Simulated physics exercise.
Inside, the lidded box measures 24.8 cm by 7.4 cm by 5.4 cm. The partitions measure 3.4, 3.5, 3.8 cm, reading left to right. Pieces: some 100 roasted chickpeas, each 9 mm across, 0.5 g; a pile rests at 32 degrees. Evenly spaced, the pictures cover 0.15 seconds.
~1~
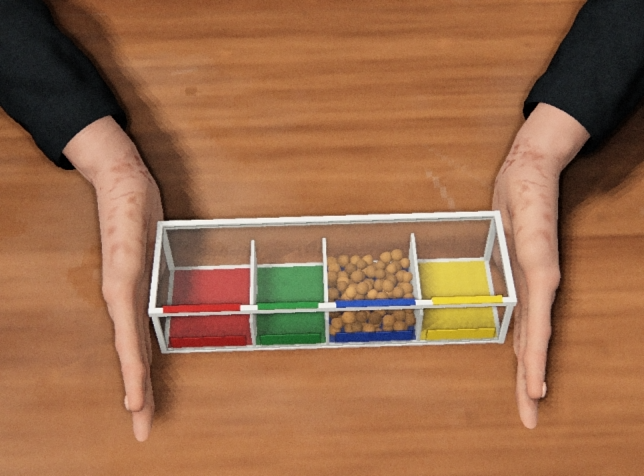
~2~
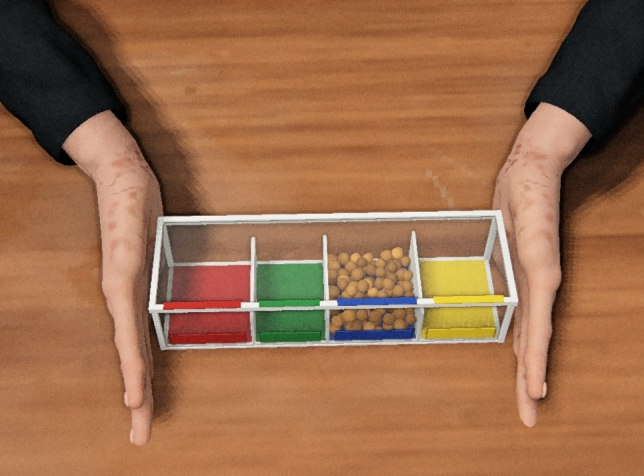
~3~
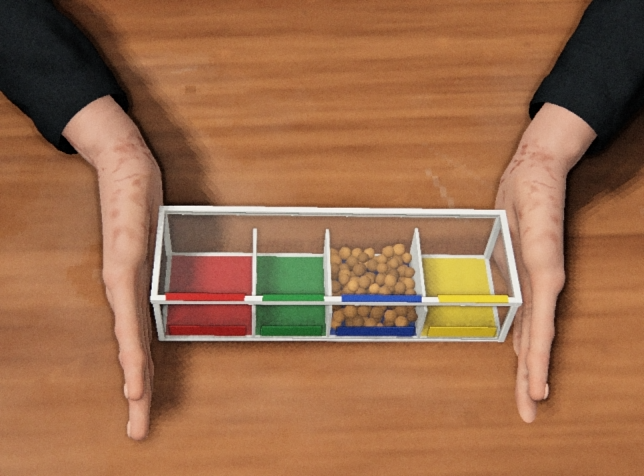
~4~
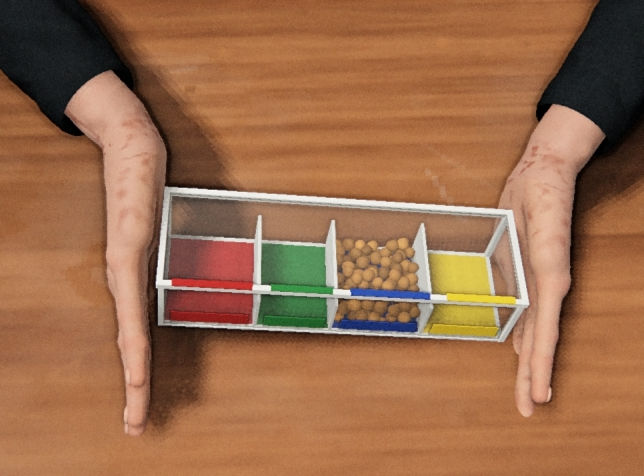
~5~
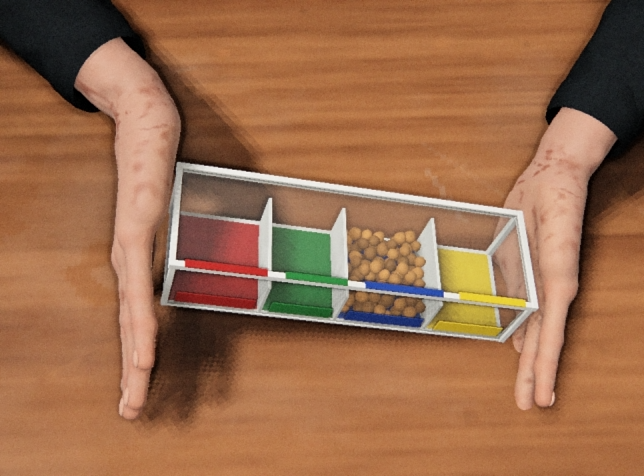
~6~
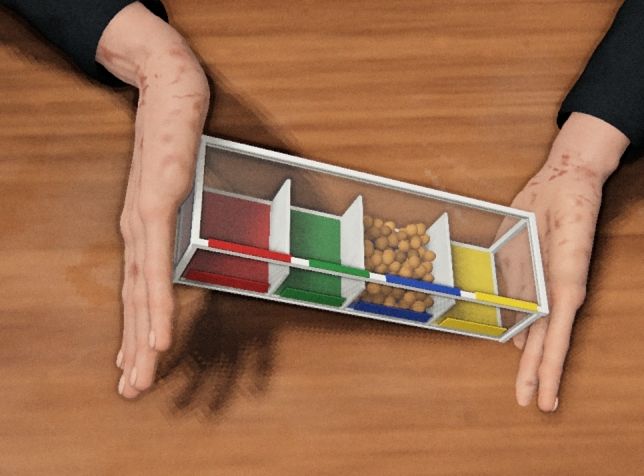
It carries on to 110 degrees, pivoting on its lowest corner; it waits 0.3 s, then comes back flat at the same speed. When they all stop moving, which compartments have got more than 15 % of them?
Once they stop: Red compartment has not, blue compartment has, green compartment has not, yellow compartment has.
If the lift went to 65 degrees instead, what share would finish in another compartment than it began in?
5 percent.
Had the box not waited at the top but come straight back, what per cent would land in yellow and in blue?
In per cent: Yellow 20; blue 80.
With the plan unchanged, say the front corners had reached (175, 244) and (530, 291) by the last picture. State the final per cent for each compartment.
In the end red holds 0 %, blue holds 70 %, green holds 0 % and yellow holds 30 %.
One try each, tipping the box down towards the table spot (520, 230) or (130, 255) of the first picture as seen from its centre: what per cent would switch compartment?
The share comes to roughly 20 in a hundred, then roughly 45 in a hundred.
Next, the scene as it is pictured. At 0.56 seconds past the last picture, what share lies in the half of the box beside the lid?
Around 70 in a hundred, give or take.
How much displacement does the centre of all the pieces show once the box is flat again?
3.0 cm.
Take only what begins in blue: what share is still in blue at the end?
Around 80 %.
Then, 0.56 s after the last picture, tilt 110 degrees; blue 85 %, yellow 15 %.
Then, 0.93 s after the last picture, tilt 64 degrees; blue 85 %, yellow 15 %.
Then, 1.39 s after the last picture, tilt 0 degrees; blue 80 %, yellow 20 %.
In the end, red 0 %, blue 80 %, green 0 %, yellow 20 %.
